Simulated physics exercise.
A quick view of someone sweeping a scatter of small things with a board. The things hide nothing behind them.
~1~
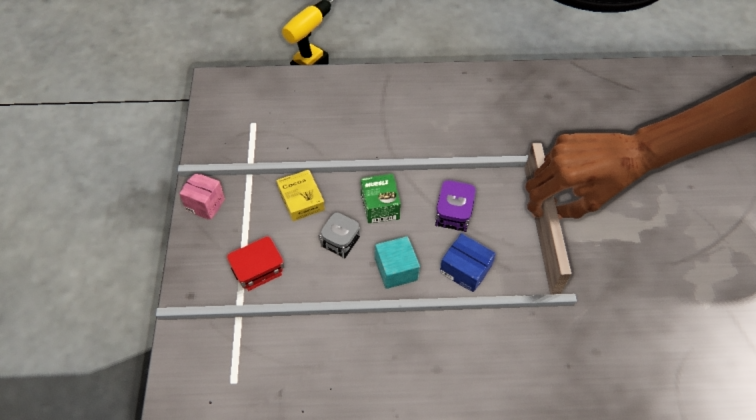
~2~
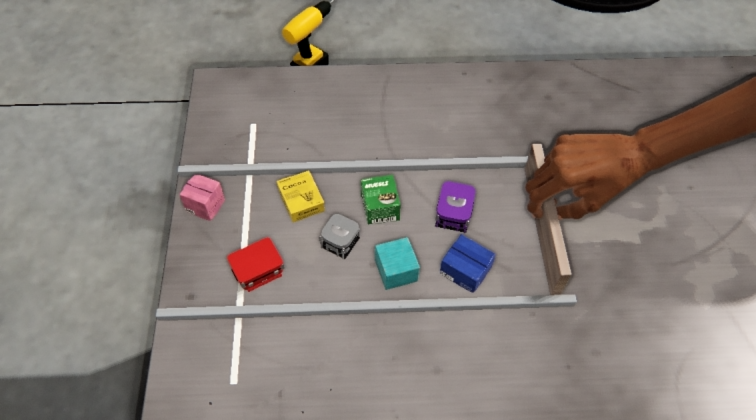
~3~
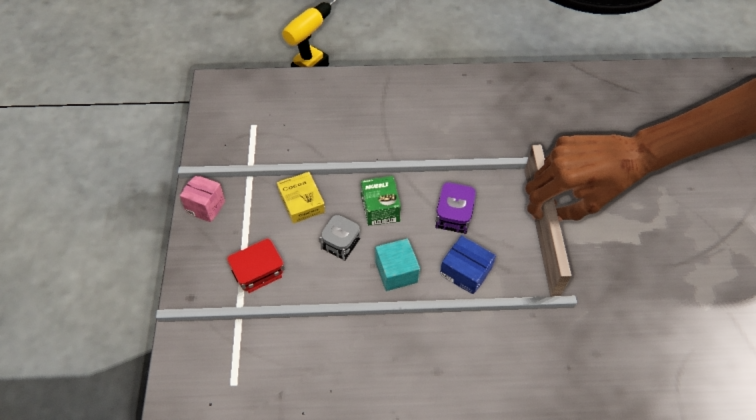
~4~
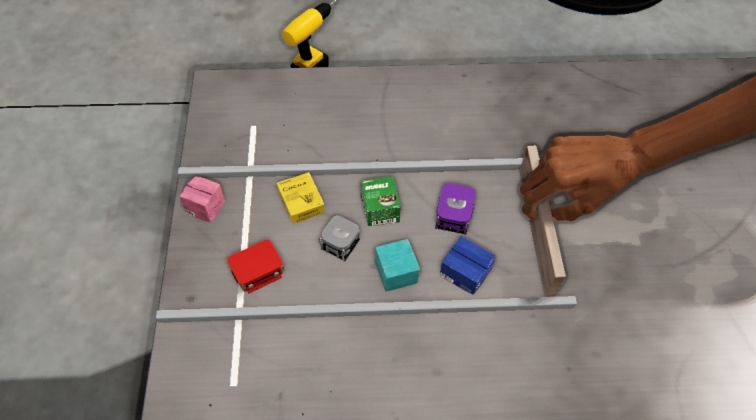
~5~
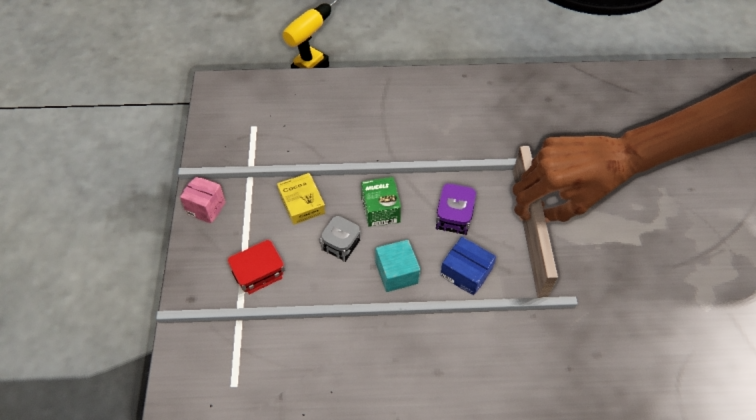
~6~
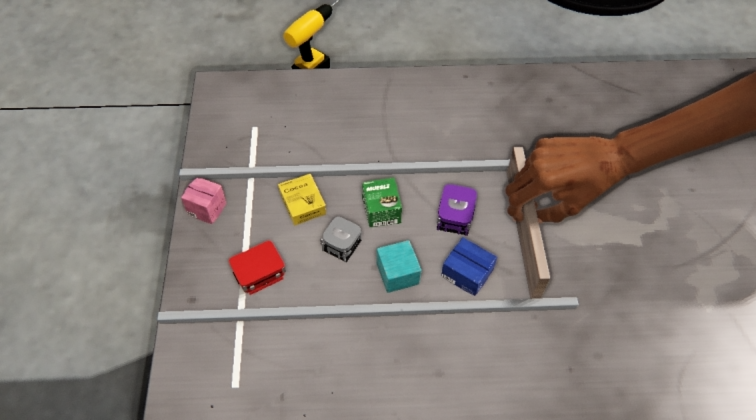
A hand slid a wooden board a short way left between two rails on a table, toward a scatter of small colourful boxes and cases that stayed put around a white line.
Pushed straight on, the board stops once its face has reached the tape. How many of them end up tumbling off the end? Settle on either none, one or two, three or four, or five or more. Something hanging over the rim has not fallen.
I predict three or four come down off the table.
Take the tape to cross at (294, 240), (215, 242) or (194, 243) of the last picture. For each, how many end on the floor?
Per try: 0; 5; 5.
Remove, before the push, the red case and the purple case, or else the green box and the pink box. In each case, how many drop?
The number is 1 for the first case and 1 for the second.
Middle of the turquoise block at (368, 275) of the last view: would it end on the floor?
In that case it hangs on.
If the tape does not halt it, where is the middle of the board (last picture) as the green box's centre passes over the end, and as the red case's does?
The green box gives roughly (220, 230), the red case roughly (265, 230).
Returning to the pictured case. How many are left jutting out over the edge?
Result: 0.
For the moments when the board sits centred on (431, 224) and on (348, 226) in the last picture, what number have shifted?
Tally: First 4; then 7.
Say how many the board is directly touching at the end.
3 touch it.
Soon after, none off yet; pink box at rest near (204, 201); red case at rest near (258, 268); yellow box at rest near (302, 199).
After that, none off yet; pink box at rest near (204, 201); red case displaced a little near (234, 267); yellow box displaced about its own width near (251, 199).
In the end, the number that fall off is three or four; gone, yellow box, red case and pink box.
